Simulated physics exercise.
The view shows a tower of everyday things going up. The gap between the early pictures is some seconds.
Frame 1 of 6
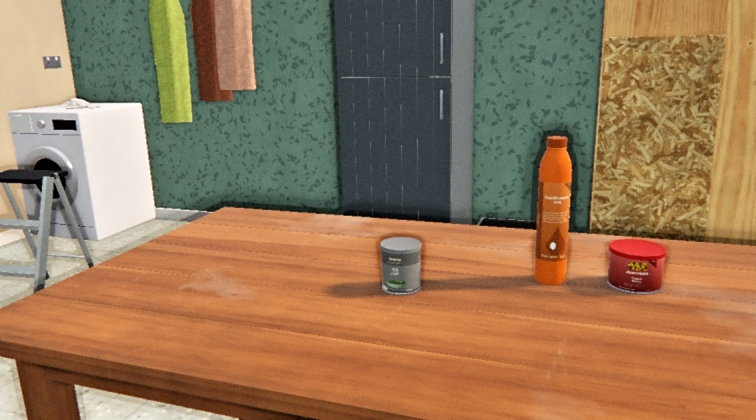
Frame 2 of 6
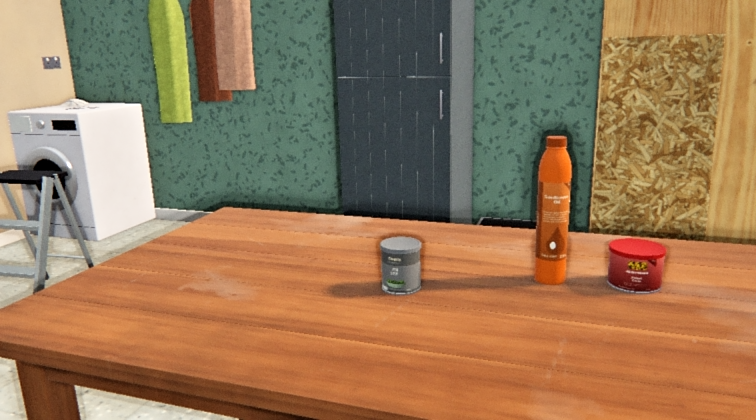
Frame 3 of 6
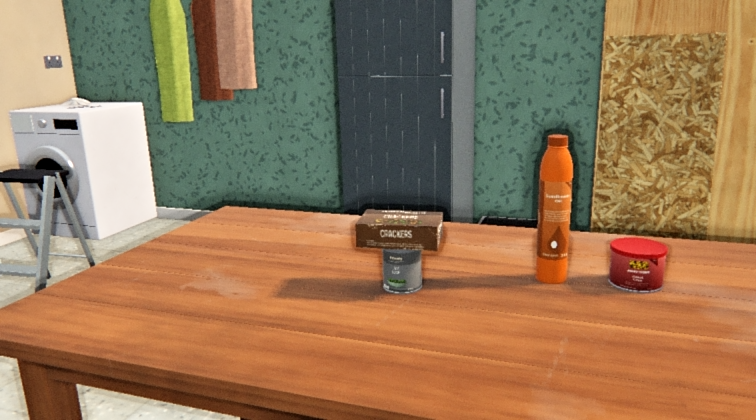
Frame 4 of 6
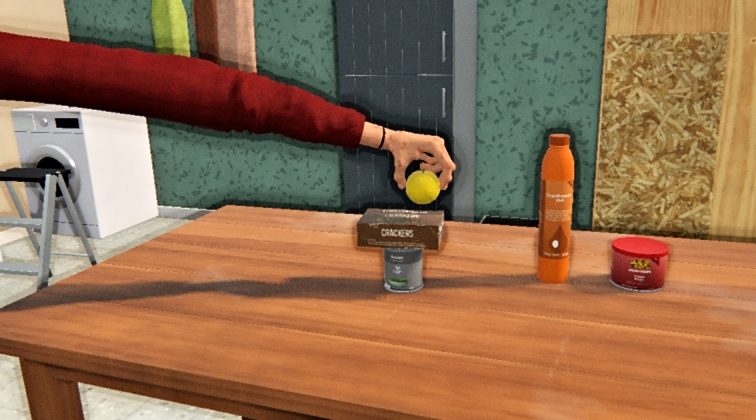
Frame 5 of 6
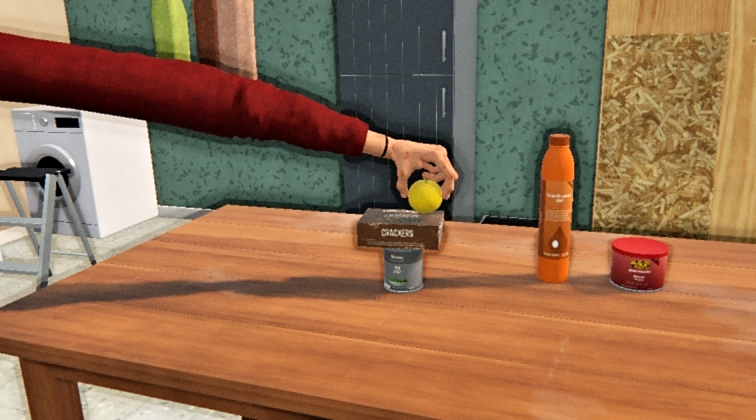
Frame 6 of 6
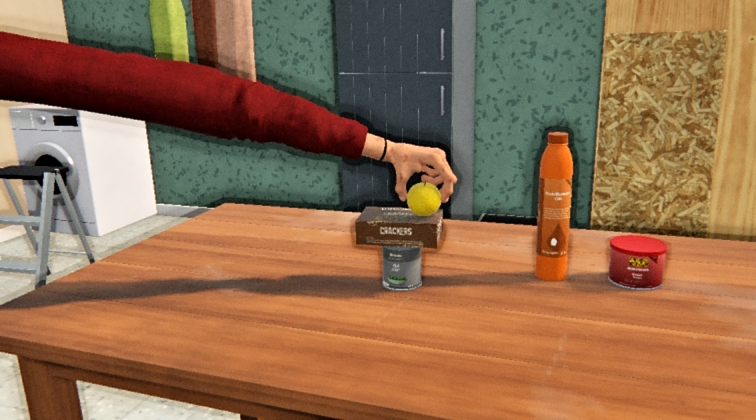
At first, a grey pot, an orange bottle and a red tub stand apart on a wooden table. A brown box marked crackers then appears on top of the grey pot. Next, a red-sleeved arm reaches in from the left and lowers a yellow apple slightly onto the box, fingers still holding it.
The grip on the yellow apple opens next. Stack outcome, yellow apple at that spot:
Stable.
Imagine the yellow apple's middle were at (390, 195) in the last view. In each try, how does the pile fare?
The pile remains standing.
Then, 0.30 s past the last view, nothing moves.
Then, 0.70 s past the last view, yellow apple resting near (425, 200).
Finally, all 5 still in place. Final places as the last picture's camera would see them, yellow apple near (425, 200). The pile holds.
